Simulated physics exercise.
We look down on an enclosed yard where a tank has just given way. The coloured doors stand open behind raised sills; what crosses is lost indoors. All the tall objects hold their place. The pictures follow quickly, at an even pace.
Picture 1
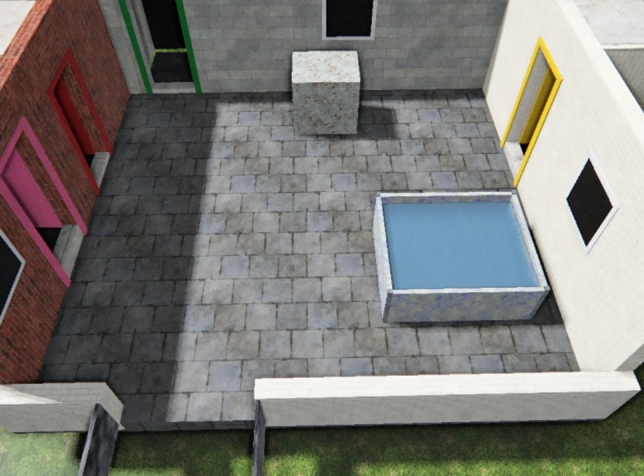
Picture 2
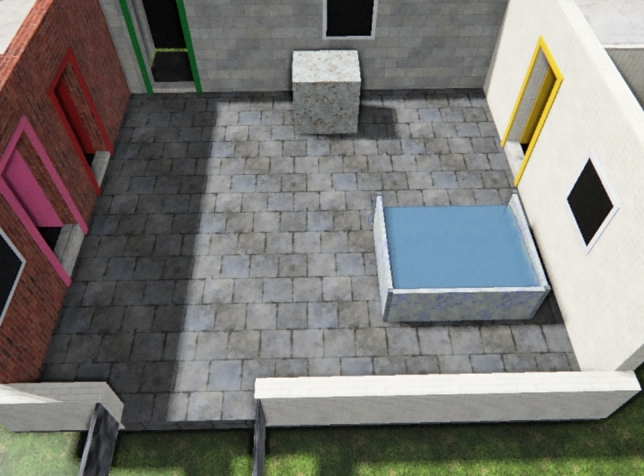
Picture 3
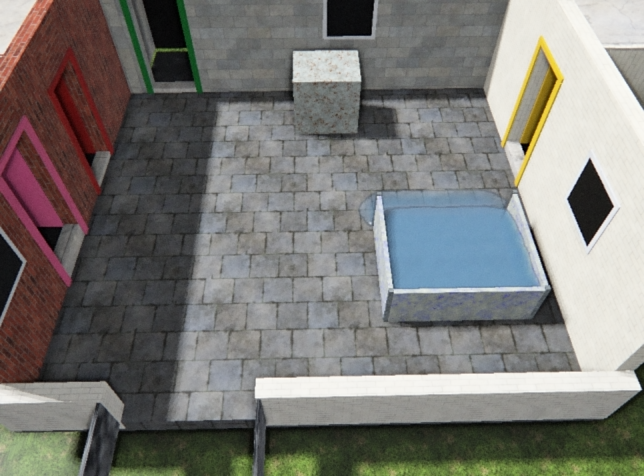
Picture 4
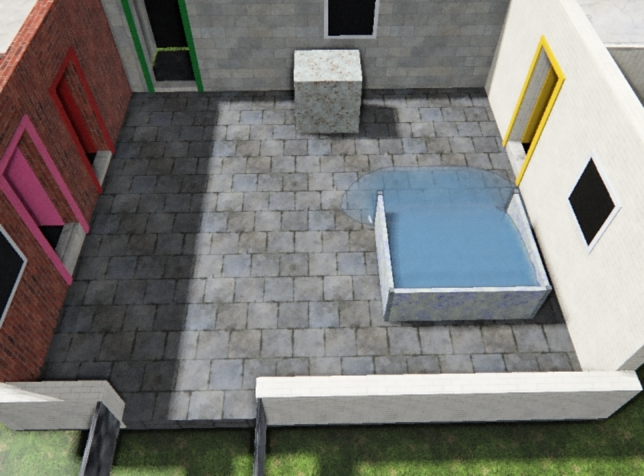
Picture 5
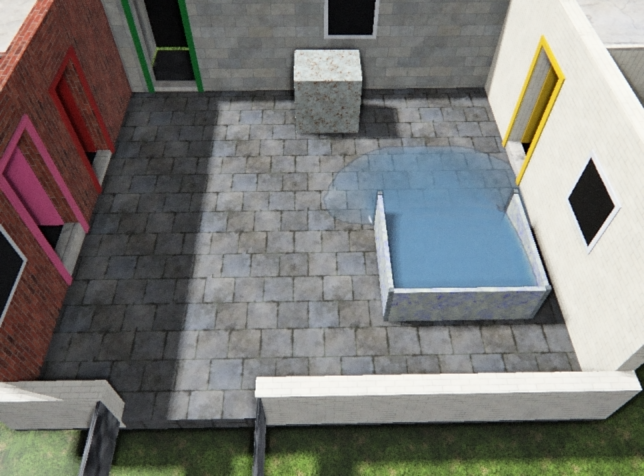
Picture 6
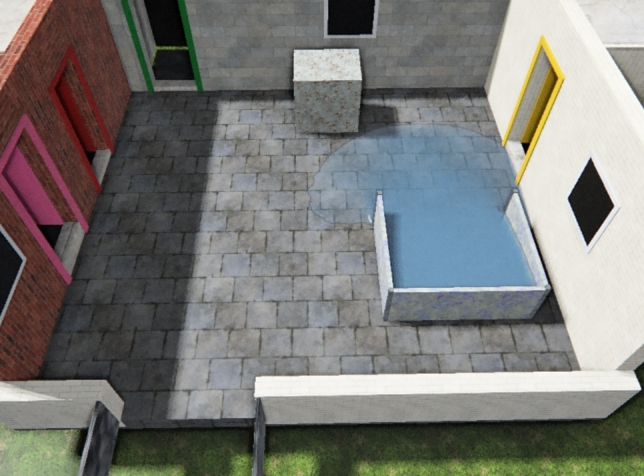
To begin with, still blue water fills a pale stone tank on the right of a walled, paved yard with open coloured doorways. The tank's far side opens, and a thin, rounded sheet of water pours out, widening steadily across the paving towards the back and left.
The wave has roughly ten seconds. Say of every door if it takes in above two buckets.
The pink door admits no more than that; the green door admits no more than that; the red door admits no more than that; the yellow door admits no more than that.
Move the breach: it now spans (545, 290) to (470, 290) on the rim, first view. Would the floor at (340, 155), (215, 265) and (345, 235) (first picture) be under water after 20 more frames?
In turn: Free of water, covered, no water.
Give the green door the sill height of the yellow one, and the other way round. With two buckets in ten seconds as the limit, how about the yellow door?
One by one: Yellow door passes that mark.
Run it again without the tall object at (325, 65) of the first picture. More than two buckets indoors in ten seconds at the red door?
My reading: The red door lets more in.
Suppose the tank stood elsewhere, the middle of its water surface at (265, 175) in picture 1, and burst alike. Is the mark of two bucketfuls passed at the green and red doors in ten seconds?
The green door takes more; the red door takes less.
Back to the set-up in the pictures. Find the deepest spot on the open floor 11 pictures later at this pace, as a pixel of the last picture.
I would point to (479, 97).
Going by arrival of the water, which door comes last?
The one in pink.
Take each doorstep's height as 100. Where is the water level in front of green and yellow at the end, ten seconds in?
Near 60 and 20 in a hundred.
A moment on, water covers 30 % of the floor; the pink door not reached, the green door not reached, the red door not reached, the yellow door wet at the sill, nothing in.
Next, water covers 35 % of the floor; the pink door not reached, the green door not reached, the red door not reached, the yellow door wet at the sill, nothing in.
Then, water covers 50 % of the floor; the pink door not reached, the green door wet at the sill, nothing in, the red door not reached, the yellow door under two buckets in.
Later, water covers 70 % of the floor; the pink door wet at the sill, nothing in, the green door under two buckets in, the red door under two buckets in, the yellow door under two buckets in.
In the end, water covers 95 % of the floor; the pink door wet at the sill, nothing in, the green door under two buckets in, the red door under two buckets in, the yellow door under two buckets in.
